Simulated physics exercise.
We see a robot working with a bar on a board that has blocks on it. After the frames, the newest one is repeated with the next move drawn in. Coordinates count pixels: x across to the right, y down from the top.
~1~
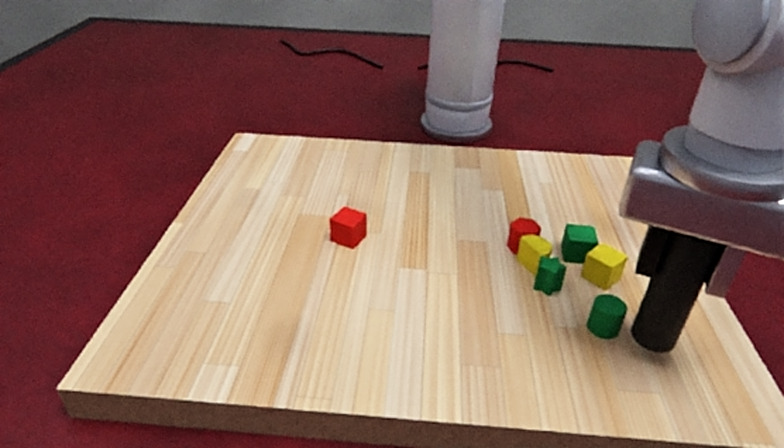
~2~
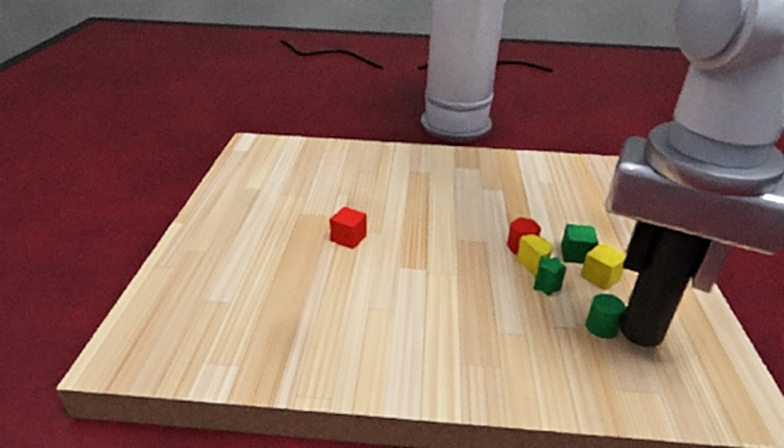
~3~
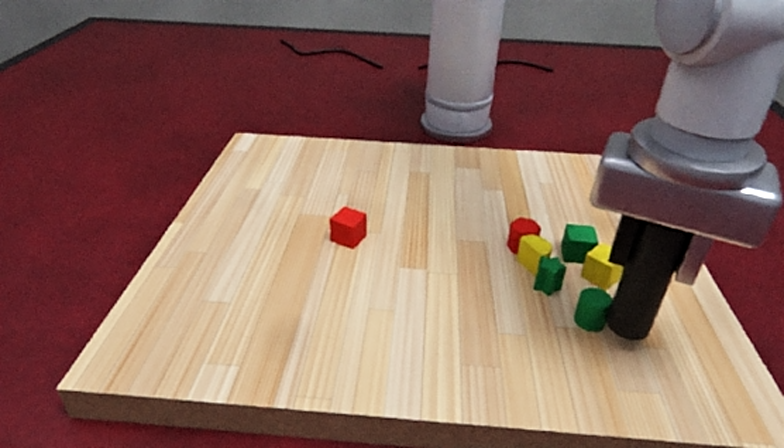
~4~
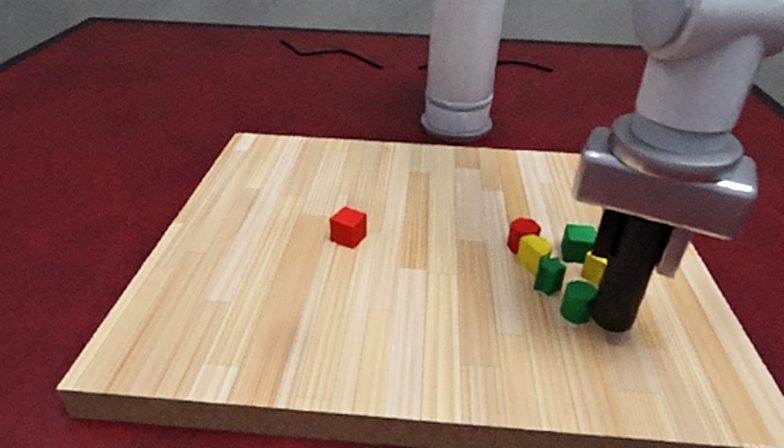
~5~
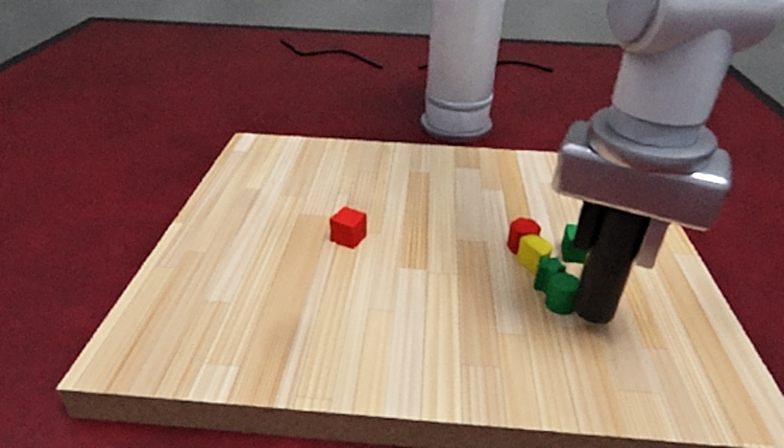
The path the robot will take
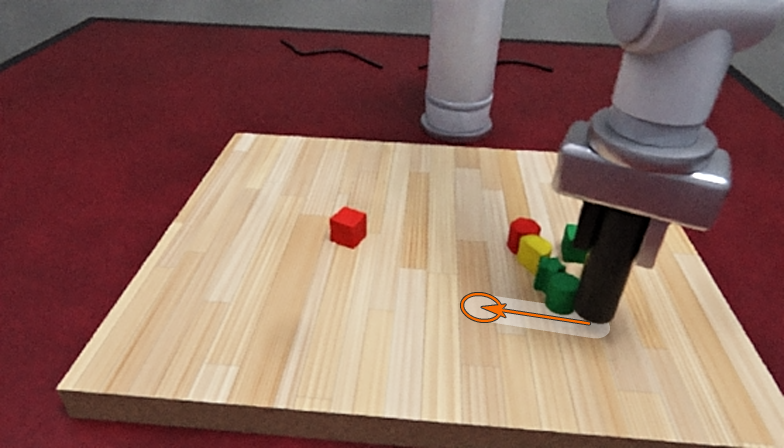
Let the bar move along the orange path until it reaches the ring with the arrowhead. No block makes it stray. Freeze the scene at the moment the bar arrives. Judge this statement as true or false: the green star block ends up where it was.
The statement is incorrect.
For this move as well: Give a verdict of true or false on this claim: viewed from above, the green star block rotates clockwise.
Verdict: True.
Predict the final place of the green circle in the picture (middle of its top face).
Answer: (502, 264).
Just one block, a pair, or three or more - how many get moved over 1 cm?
I think two will be displaced.
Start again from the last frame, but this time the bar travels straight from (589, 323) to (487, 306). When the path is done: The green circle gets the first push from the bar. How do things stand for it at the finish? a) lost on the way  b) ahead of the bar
The one that fits is a, lost on the way.
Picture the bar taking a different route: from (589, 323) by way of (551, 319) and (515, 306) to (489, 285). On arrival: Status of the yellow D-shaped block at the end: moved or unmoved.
At the moment the path ends, the yellow D-shaped block still stands where it did.
Drawn move, from (589, 323) to (481, 307).
What follows on the original path. One third of the way, bar (556, 304); green star block (537, 259), turned 55° clockwise; green circle (533, 274).
Two thirds of the way, bar (519, 299); green star block (532, 257), turned 75° clockwise; green circle (510, 266).
At the end, bar (484, 294); green star block (532, 257), turned 75° clockwise; green circle (502, 264); yellow square still.
